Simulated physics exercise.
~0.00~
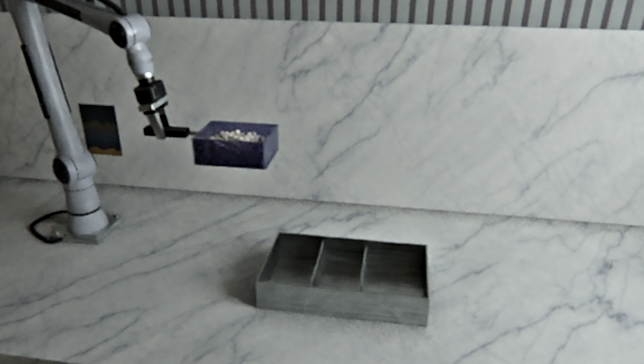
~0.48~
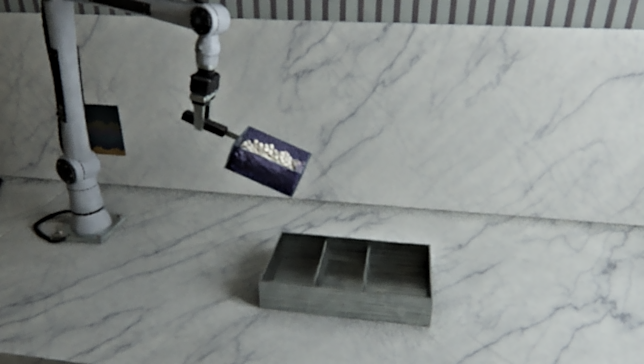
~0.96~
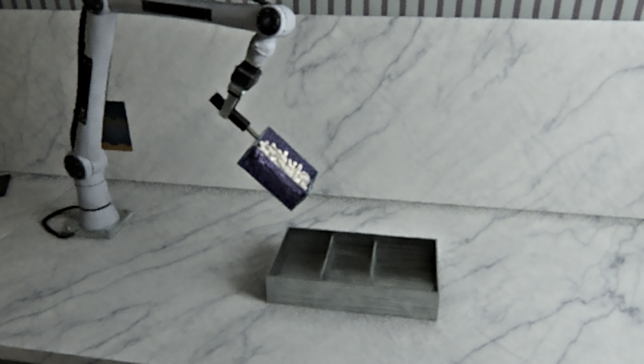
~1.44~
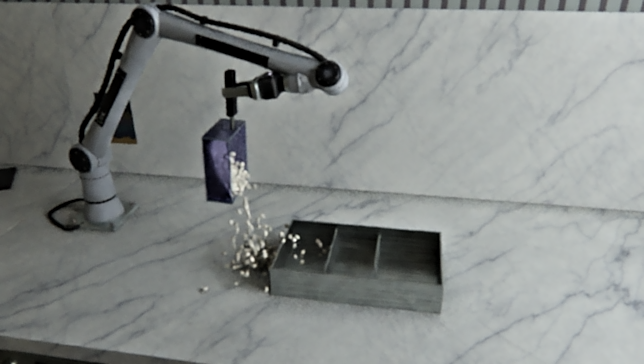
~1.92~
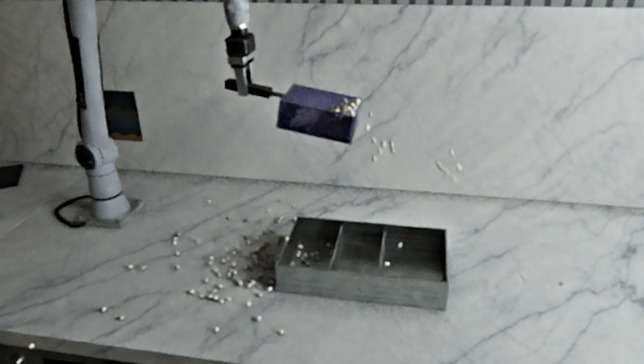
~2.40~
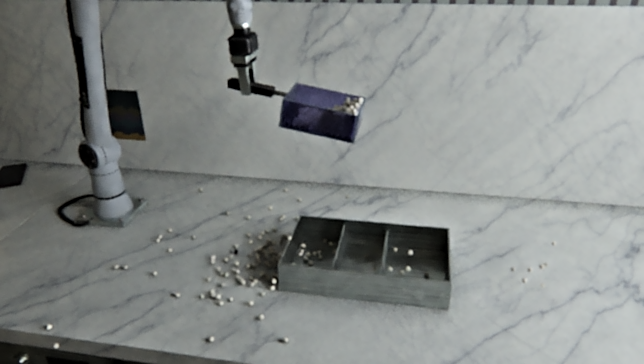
At the start, a robot arm on the left holds a dark purple box of small white beads above a marble surface, where a grey tray split into three parts sits. The arm moves the box right and down, tilting it further and further forward. With the box steeply tipped, beads pour out, many landing beside the tray's left end and some inside. The arm then swings the box back up nearly level, flinging a few beads to the right. It finally holds still, with beads scattered on the surface, a few in the tray, and some still visible in the box.
